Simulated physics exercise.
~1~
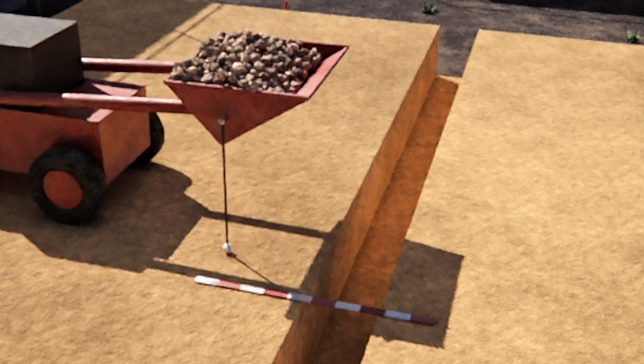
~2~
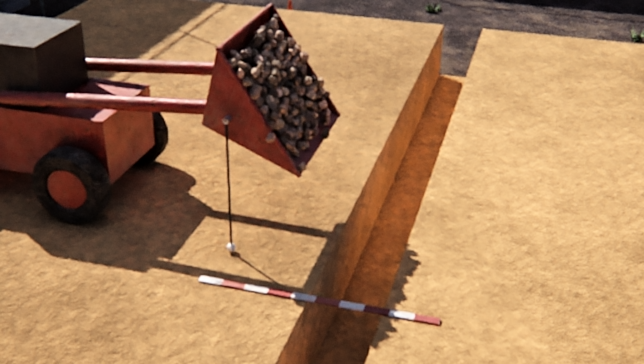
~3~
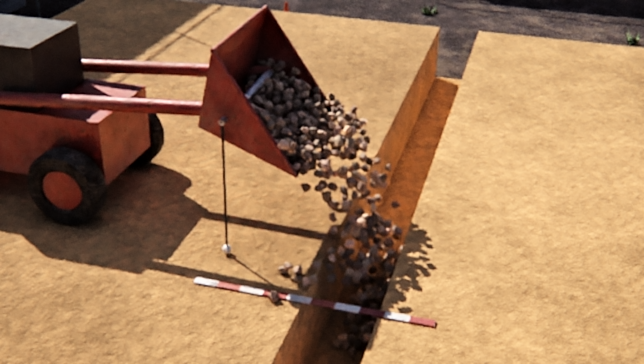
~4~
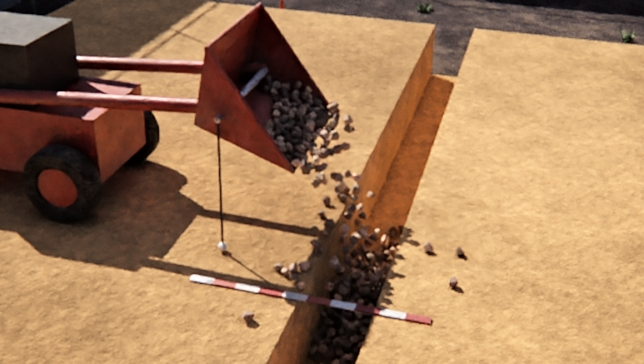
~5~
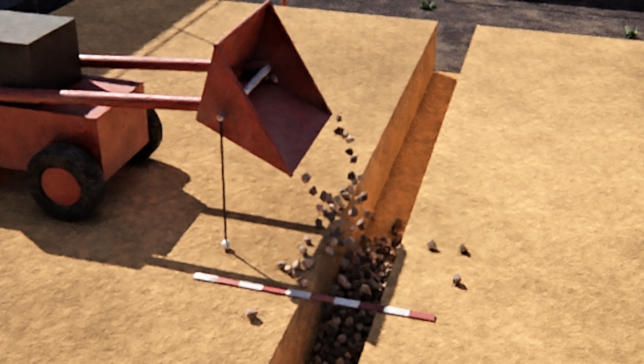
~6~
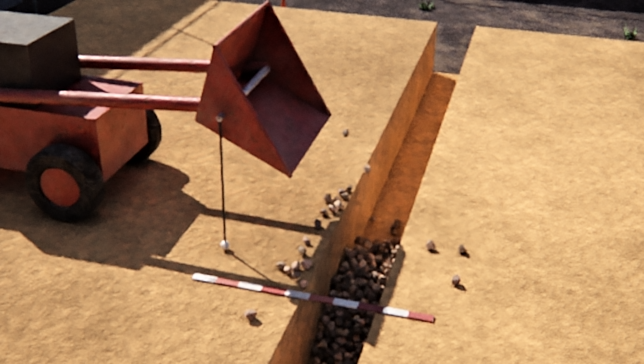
A red loader tips its bucket and pours stones into a trench, scattering a few outside.
